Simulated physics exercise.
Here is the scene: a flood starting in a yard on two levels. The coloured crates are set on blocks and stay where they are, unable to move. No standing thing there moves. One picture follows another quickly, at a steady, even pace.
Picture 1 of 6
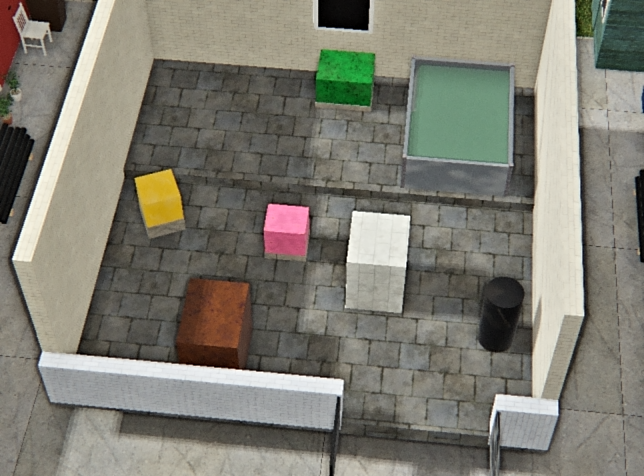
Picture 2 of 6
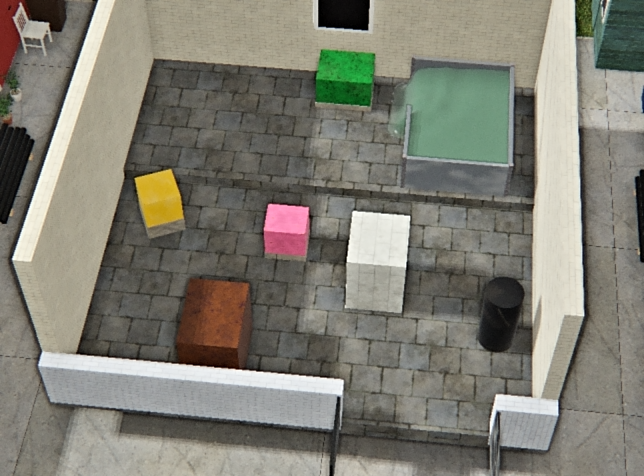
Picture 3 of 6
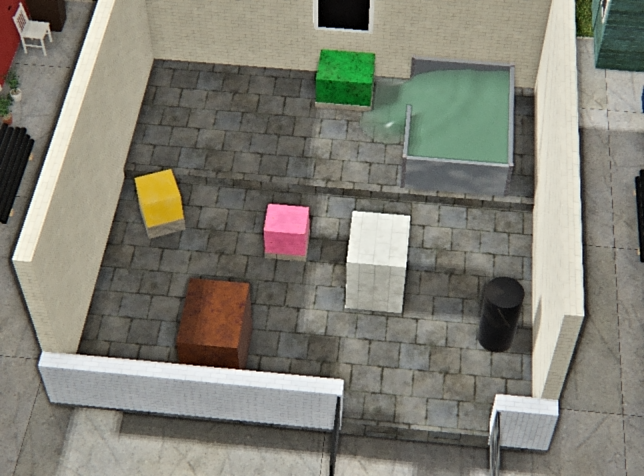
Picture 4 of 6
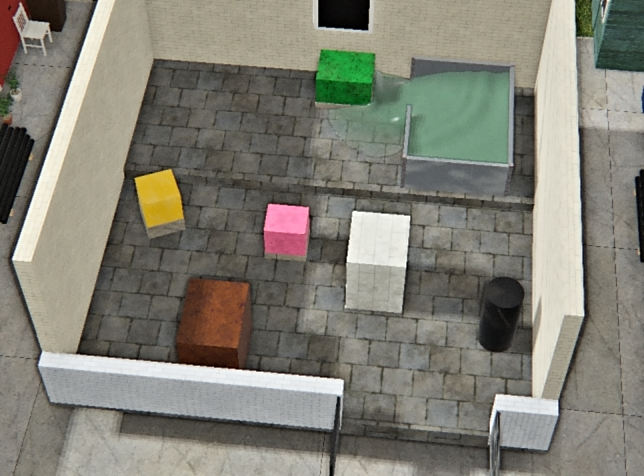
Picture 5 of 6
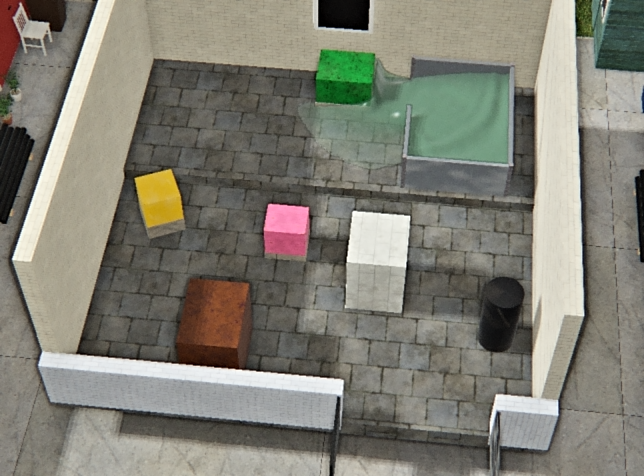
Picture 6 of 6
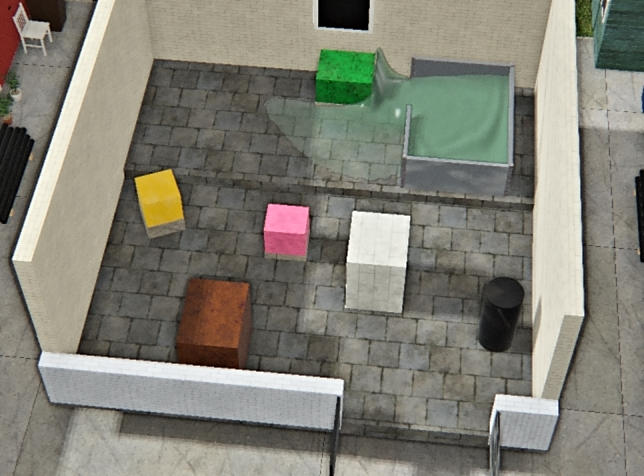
A tank of green water pours out leftward, spreading across the paving past a green block.
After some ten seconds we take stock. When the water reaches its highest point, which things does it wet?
At the peak: The yellow crate stays dry; the green crate gets wet; the pink crate gets wet.
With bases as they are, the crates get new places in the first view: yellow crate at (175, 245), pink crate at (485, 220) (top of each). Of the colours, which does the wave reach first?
Answer: The green crate.
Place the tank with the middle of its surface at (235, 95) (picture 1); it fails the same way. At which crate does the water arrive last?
Answer: The crate marked pink.
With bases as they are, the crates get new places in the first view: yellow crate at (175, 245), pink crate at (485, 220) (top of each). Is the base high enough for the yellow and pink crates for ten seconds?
Outcome - yellow is not reached, pink is not reached.
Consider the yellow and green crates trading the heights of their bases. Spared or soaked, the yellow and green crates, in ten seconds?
Yellow crate: Flooded; green crate: Flooded.
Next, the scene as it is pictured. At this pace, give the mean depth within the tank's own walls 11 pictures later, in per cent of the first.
Close to 54 %.
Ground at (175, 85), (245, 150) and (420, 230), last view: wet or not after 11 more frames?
First spot swamped, second spot swamped, third spot clear.
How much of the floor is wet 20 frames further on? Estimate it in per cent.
That's roughly 65 per cent.
A moment on, water covers 20 % of the floor; the yellow crate not reached, the green crate water round its plinth, the pink crate not reached.
Next, water covers 45 % of the floor; the yellow crate water round its plinth, the green crate water round its plinth, the pink crate water round its plinth.
Then, water covers 65 % of the floor; the yellow crate water round its plinth, the green crate water round its plinth, the pink crate water round its plinth.
Later, water covers 85 % of the floor; the yellow crate water round its plinth, the green crate water round its plinth, the pink crate water round its plinth.
In the end, water covers 95 % of the floor; the yellow crate stayed above the water, the green crate was topped, the pink crate was topped.
